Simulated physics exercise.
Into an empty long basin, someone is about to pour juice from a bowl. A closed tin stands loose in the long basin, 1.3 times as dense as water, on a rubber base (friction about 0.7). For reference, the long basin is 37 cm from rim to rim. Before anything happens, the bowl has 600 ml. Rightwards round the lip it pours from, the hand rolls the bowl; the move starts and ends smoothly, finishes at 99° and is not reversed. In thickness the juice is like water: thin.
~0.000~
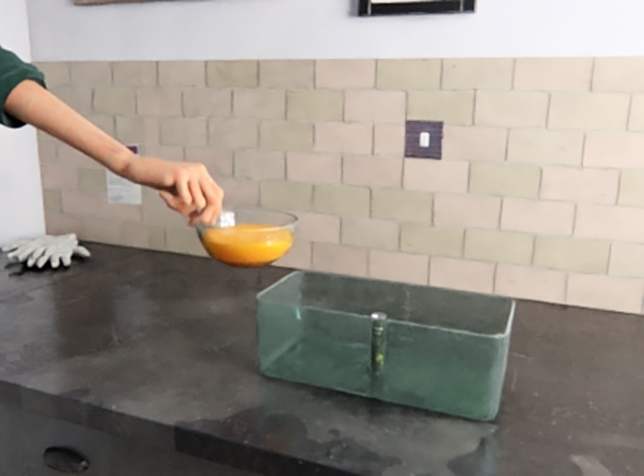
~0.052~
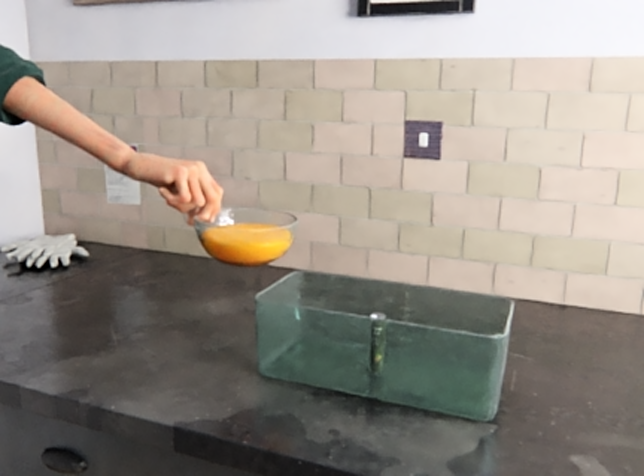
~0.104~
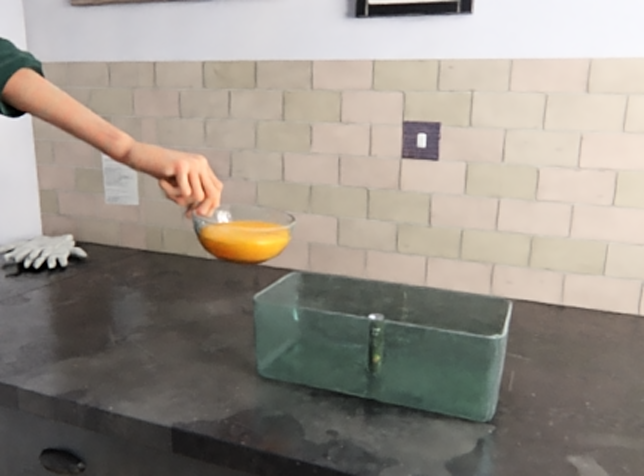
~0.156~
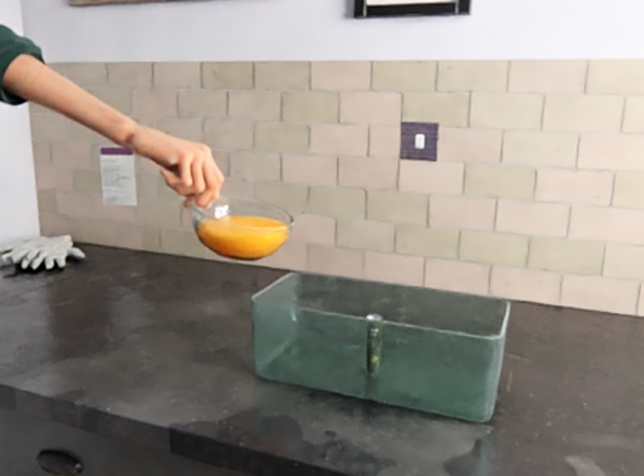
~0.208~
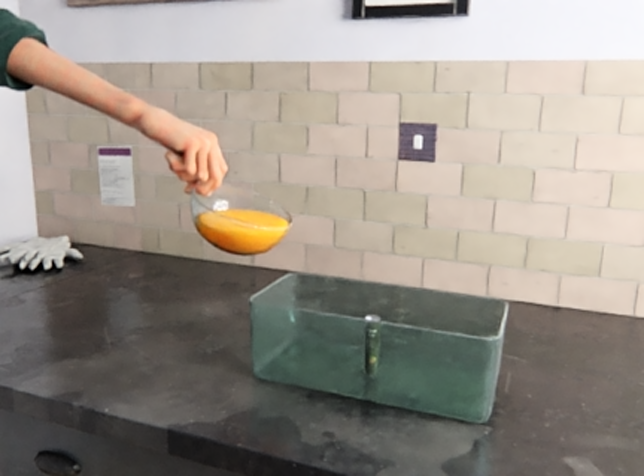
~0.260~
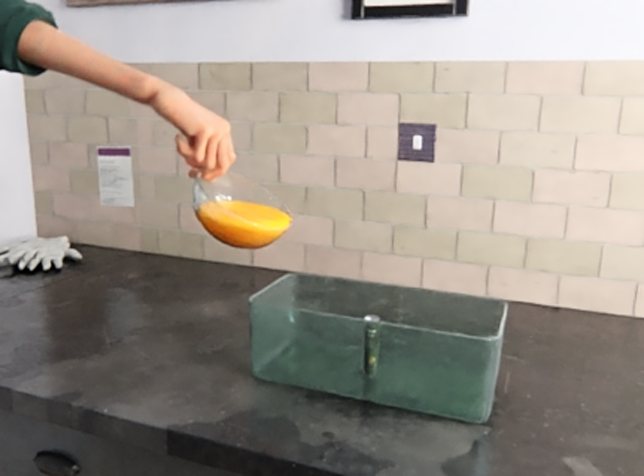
The video shows a hand holding a clear bowl of orange juice above and left of a long glass basin with a small upright tin inside, then smoothly tilting the bowl rightwards as the juice shifts toward its right rim.
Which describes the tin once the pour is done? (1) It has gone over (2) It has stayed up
It has gone over (1).
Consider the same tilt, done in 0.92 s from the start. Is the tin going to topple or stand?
The tin goes over.
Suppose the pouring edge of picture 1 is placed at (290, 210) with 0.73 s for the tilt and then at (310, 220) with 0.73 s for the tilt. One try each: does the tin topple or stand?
The tin overturns the first time and overturns the second time.
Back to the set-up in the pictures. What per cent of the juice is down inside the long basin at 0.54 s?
Around 14 percent.
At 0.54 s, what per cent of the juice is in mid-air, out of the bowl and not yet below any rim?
58 %.
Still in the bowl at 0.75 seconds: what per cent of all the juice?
I reckon near 0 per cent still sits there.
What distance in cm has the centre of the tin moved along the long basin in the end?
The middle of the tin ends some 8.5 cm along the basin.
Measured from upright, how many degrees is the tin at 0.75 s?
The tilt comes to near 5°.
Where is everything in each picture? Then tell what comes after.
It leans 0°; its right rim is at (294, 225); the juice meets the walls at (210, 229) and (291, 238); the long basin's rim runs from (277, 284) to (510, 318); the tin's top is at (379, 318), in the first picture.
It leans 1°; its right rim is at (293, 226); the juice meets the walls at (209, 228) and (290, 237), in the second picture.
It leans 5°; its right rim is at (291, 226); the juice meets the walls at (207, 225) and (288, 235), in the third picture.
It leans 12°; its right rim is at (289, 227); the juice meets the walls at (205, 220) and (287, 231), in the fourth picture.
It leans 20°; its right rim is at (287, 228); the juice meets the walls at (205, 212) and (287, 227), in the fifth picture.
It leans 30°; its right rim is at (286, 228); the juice meets the walls at (206, 202) and (288, 221), in the sixth picture.
By 0.54 s the tilt is 87° and 28 per cent is still to pour; the tin stands where it began.
By 0.75 s the tilt is 99° and 0 per cent is still to pour; the tin stands 2 cm from where it began.
By 0.96 s the tilt is 99° and 0 per cent is still to pour; the tin lies on its side.
By 1.20 s the tilt is 99° and 0 per cent is still to pour; the tin lies on its side.
At rest the tin lies on its side.
